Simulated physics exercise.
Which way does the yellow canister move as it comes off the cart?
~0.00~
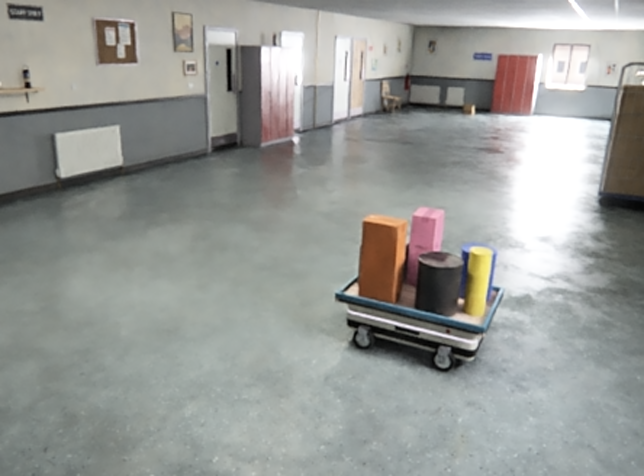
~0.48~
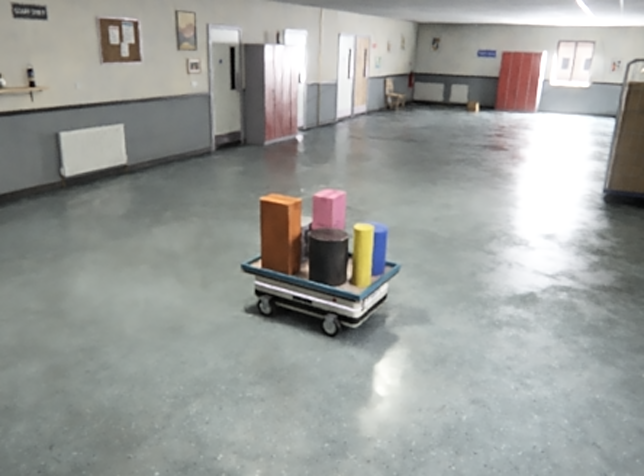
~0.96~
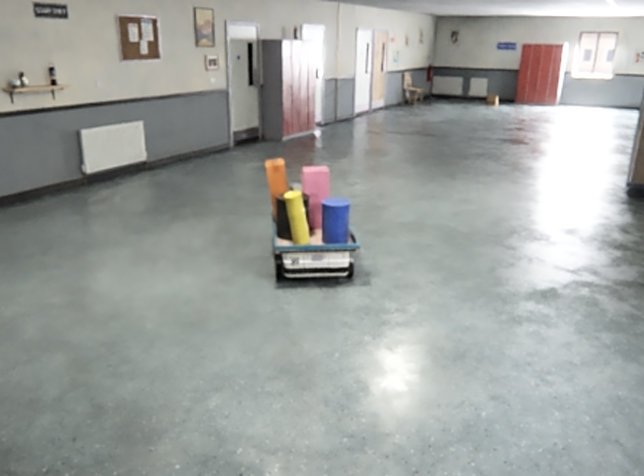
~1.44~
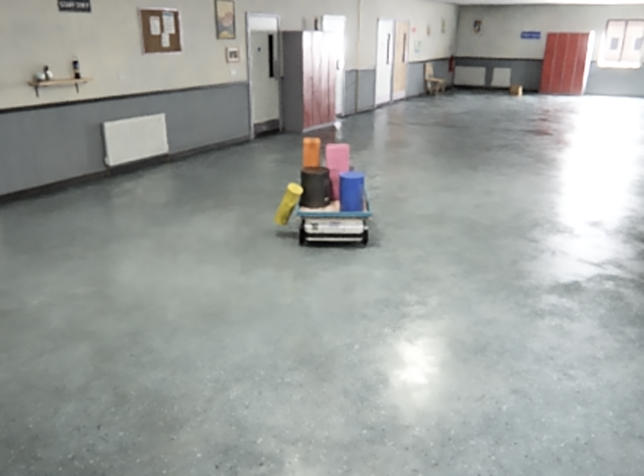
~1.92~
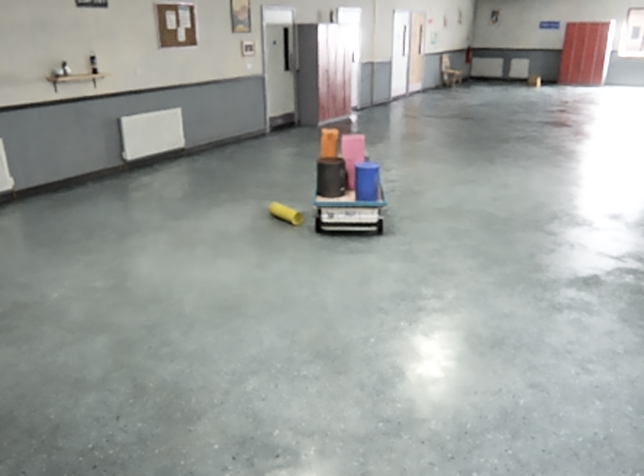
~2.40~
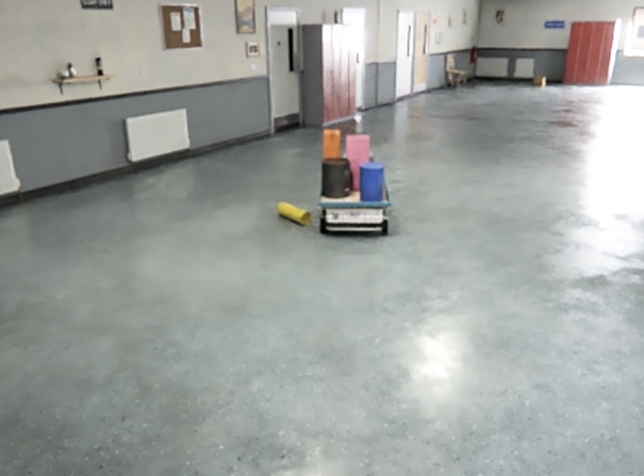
The yellow canister moves to the left, going over the left side of the cart and ending up on the floor.
